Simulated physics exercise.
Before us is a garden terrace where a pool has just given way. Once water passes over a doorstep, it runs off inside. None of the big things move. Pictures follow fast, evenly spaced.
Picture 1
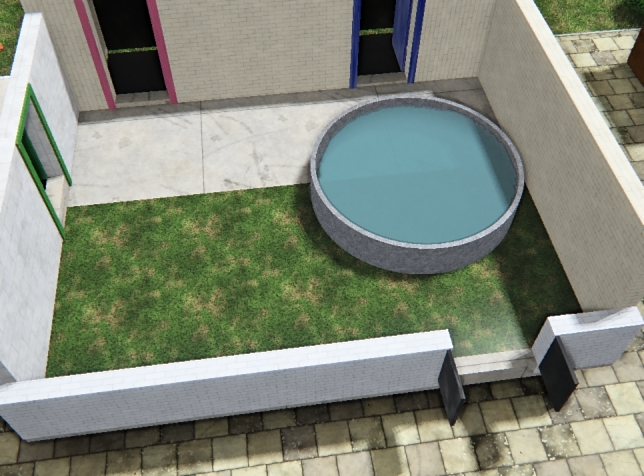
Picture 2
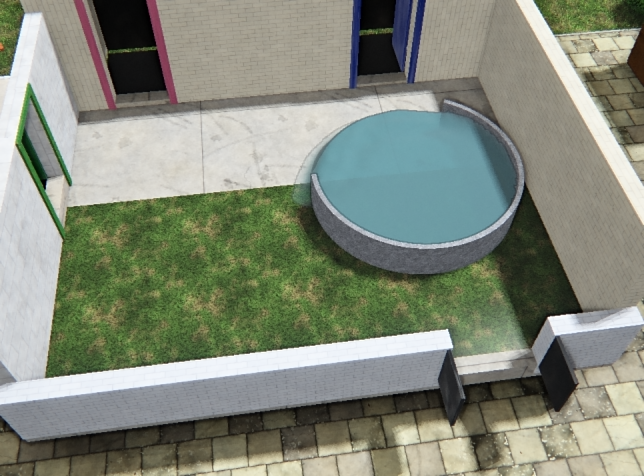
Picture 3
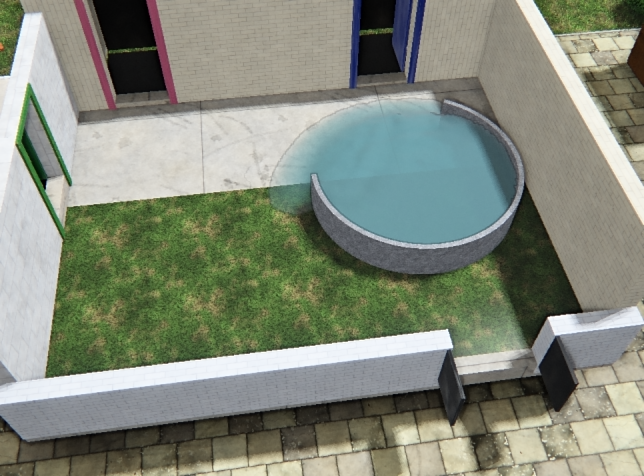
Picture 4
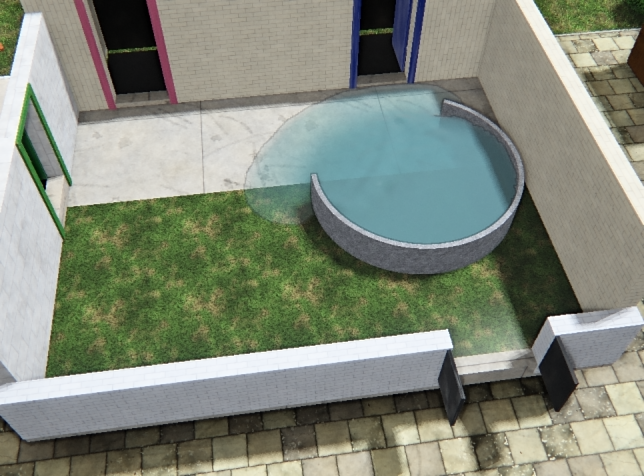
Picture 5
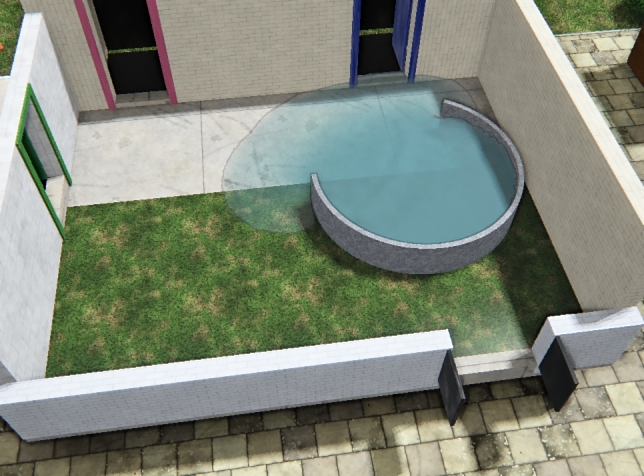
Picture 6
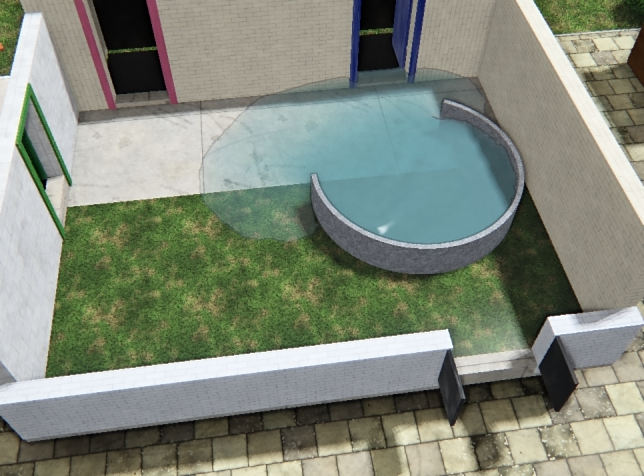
Water pours through a gap on the far left side of a round grey stone pool, spreading in a thin, clear sheet over the pale paving and the grass edge, toward the back wall. The walled garden terrace is seen from above by a still camera. A green-framed opening stands left, pink and blue-framed doorways behind, and a low white wall with an open dark gate in front.
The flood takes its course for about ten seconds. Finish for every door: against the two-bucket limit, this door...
The pink door surpasses it; the blue door surpasses it; the green door remains within it.
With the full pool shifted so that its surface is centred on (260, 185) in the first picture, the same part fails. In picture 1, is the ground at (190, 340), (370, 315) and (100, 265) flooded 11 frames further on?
First one stays unwetted, next one stays unwetted, last one gets inundated.
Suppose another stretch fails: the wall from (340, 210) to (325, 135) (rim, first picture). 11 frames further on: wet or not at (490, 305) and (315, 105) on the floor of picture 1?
Untouched; untouched.
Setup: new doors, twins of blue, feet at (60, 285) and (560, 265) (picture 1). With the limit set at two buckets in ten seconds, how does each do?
Taking them in the order asked, one ends up above, the other ends up below.
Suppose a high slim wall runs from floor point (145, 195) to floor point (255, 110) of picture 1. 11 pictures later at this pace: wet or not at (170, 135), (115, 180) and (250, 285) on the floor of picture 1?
Soaked, untouched, untouched.
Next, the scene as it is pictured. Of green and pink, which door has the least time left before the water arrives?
My pick is the pink door.
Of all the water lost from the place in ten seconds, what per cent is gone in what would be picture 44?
I'd estimate some 90 per cent.
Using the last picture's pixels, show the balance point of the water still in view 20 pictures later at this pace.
I'd put my finger on (289, 155).
A moment on, water covers 35 % of the floor; the pink door not reached, the blue door far over two buckets in, the green door not reached.
Next, water covers 50 % of the floor; the pink door under two buckets in, the blue door far over two buckets in, the green door wet at the sill, nothing in.
Then, water covers 55 % of the floor; the pink door under two buckets in, the blue door far over two buckets in, the green door wet at the sill, nothing in.
Later, water covers 85 % of the floor; the pink door far over two buckets in, the blue door far over two buckets in, the green door wet at the sill, nothing in.
In the end, water covers 100 % of the floor; the pink door far over two buckets in, the blue door far over two buckets in, the green door wet at the sill, nothing in.
